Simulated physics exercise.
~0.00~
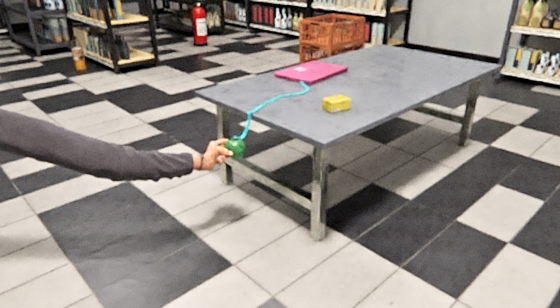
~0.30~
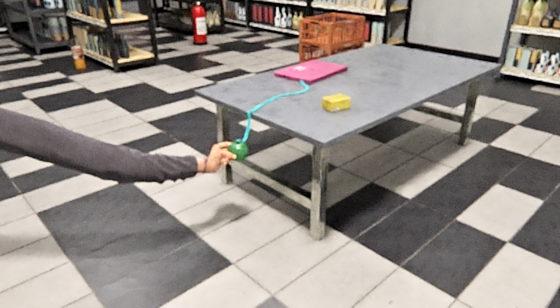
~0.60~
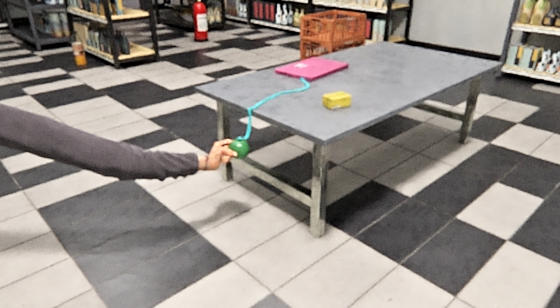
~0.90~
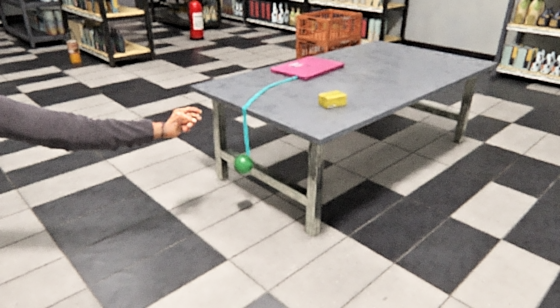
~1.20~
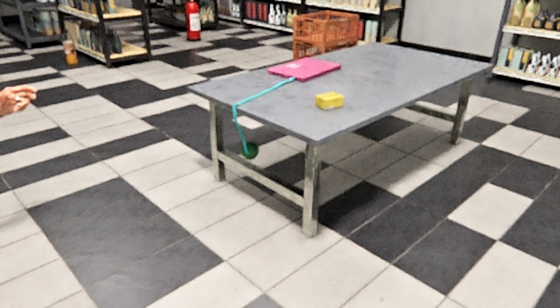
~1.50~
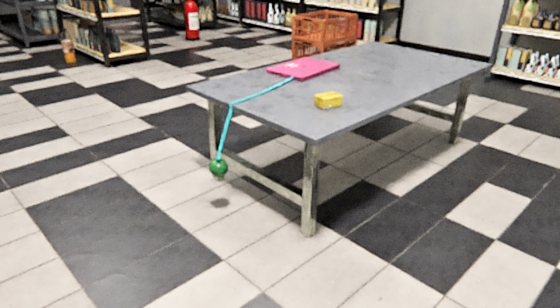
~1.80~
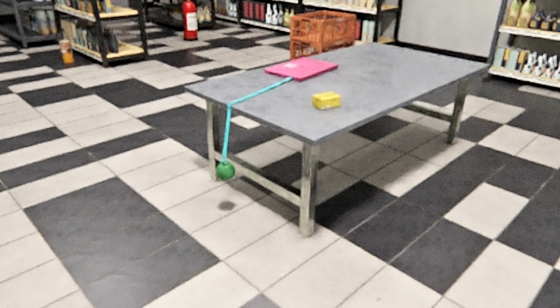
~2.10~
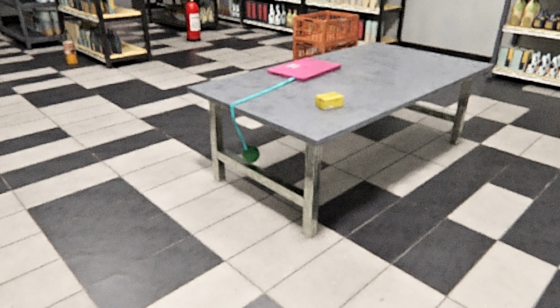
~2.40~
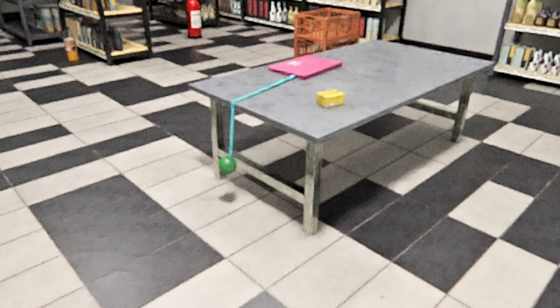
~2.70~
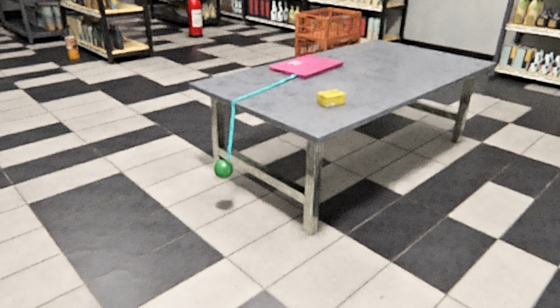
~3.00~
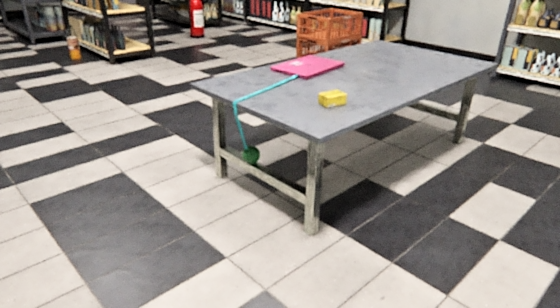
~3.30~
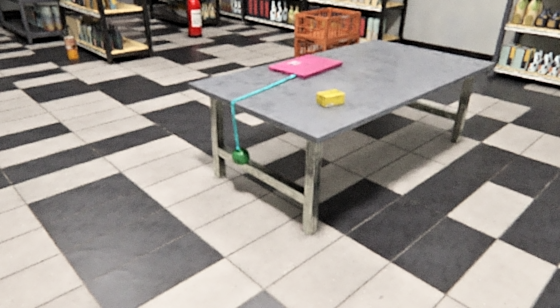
Green ball on a teal ribbon swinging below a grey table's edge after a hand releases it, pink laptop and yellow box staying still.
